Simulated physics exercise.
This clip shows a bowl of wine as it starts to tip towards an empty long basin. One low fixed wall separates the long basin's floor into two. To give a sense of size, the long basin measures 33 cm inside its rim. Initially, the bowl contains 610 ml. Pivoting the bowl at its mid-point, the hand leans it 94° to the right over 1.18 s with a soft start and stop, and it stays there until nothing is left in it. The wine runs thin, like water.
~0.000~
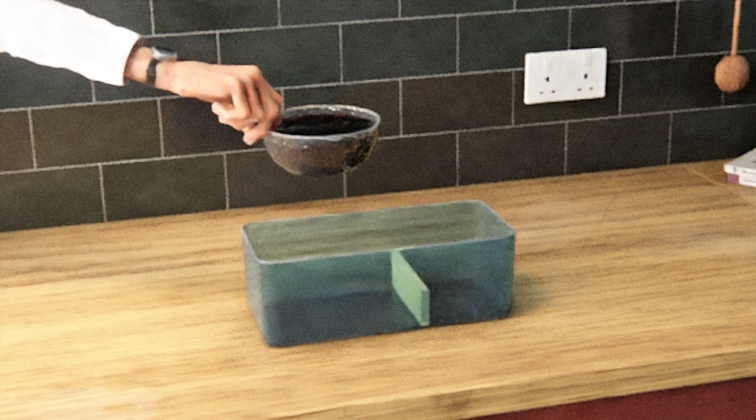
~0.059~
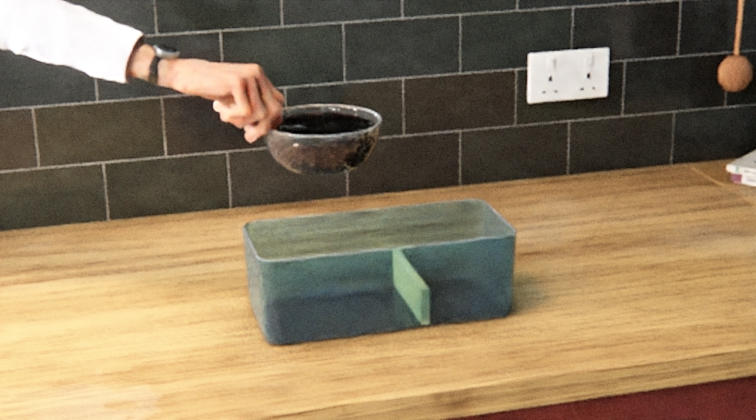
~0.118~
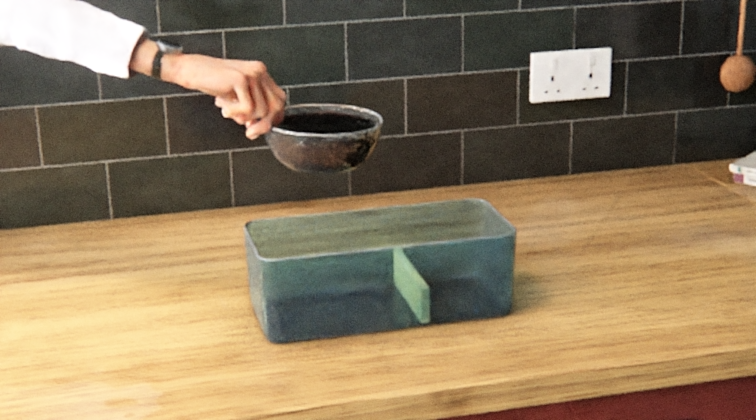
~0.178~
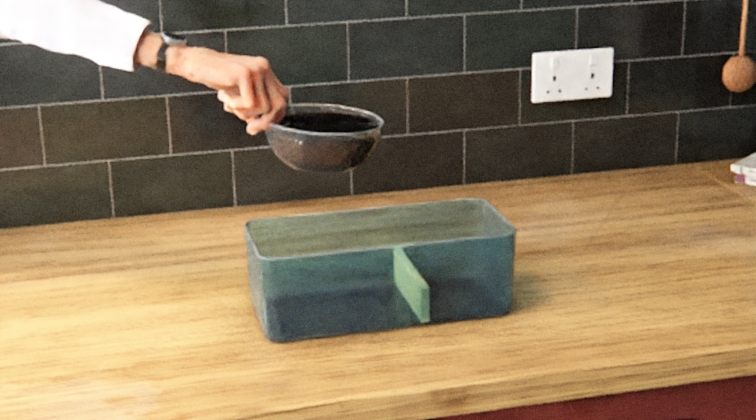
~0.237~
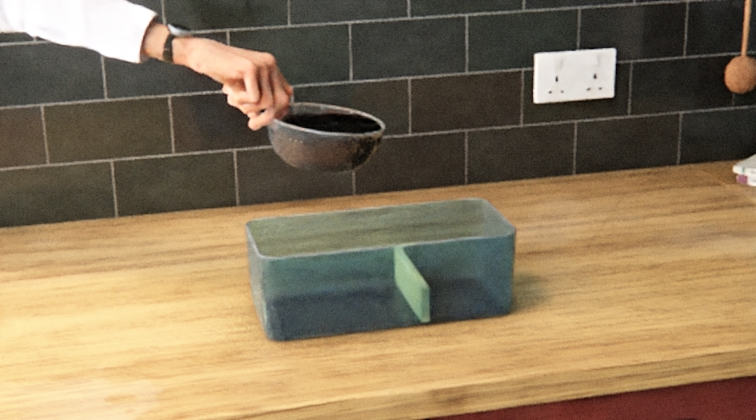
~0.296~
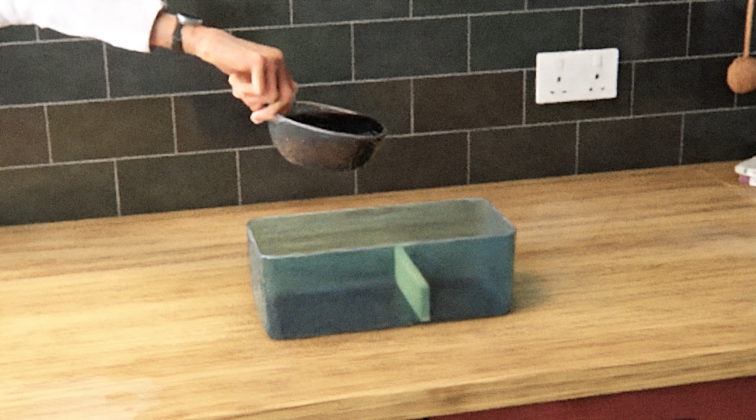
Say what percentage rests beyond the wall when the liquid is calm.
Roughly 74 per cent rests beyond the wall.
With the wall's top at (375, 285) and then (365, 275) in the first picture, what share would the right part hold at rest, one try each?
95 in a hundred, followed by 95 in a hundred.
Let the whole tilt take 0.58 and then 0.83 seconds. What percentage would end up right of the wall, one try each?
It comes to 55 per cent, and then 70 per cent.
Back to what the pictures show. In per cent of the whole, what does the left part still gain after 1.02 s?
Around 7 in a hundred.
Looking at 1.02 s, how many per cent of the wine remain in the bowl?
Close to 3 percent of the whole amount.
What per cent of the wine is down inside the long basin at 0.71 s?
Near 32 in a hundred.
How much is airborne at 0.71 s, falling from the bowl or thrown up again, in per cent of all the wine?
Close to 34 in a hundred.
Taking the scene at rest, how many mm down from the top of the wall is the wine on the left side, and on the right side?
I'd say some 44 mm on the left and some 20 mm on the right.
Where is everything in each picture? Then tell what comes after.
In the first frame, it leans 0°; its right rim is at (378, 118); the wine meets the walls at (263, 132) and (375, 122); the long basin's rim runs from (250, 245) to (499, 218); the wall's top is at (410, 272).
In the second frame, it leans 1°; its right rim is at (379, 117); the wine meets the walls at (264, 130) and (376, 122).
In the third frame, it leans 2°; its right rim is at (380, 118); the wine meets the walls at (266, 129) and (376, 122).
In the fourth frame, it leans 5°; its right rim is at (381, 121); the wine meets the walls at (268, 128) and (377, 122).
In the fifth frame, it leans 9°; its right rim is at (382, 125); the wine meets the walls at (269, 128) and (378, 122).
In the sixth frame, it leans 14°; its right rim is at (383, 129); the wine meets the walls at (272, 128) and (382, 125); 1 per cent is over the edge.
Then, 0.71 s in, the tilt is 62° and 34 per cent is still to pour, 2 is left of the wall and 30 right of it.
Then, 1.02 s in, the tilt is 90° and 3 per cent is still to pour, 18 is left of the wall and 74 right of it.
Then, 1.33 s in, the tilt is 94° and 0 per cent is still to pour, 25 is left of the wall and 74 right of it.
Then, 1.68 s in, the tilt is 94° and 0 per cent is still to pour, 25 is left of the wall and 74 right of it.
Finally, 25 per cent lies left of the wall, 74 right of it and 0 outside.
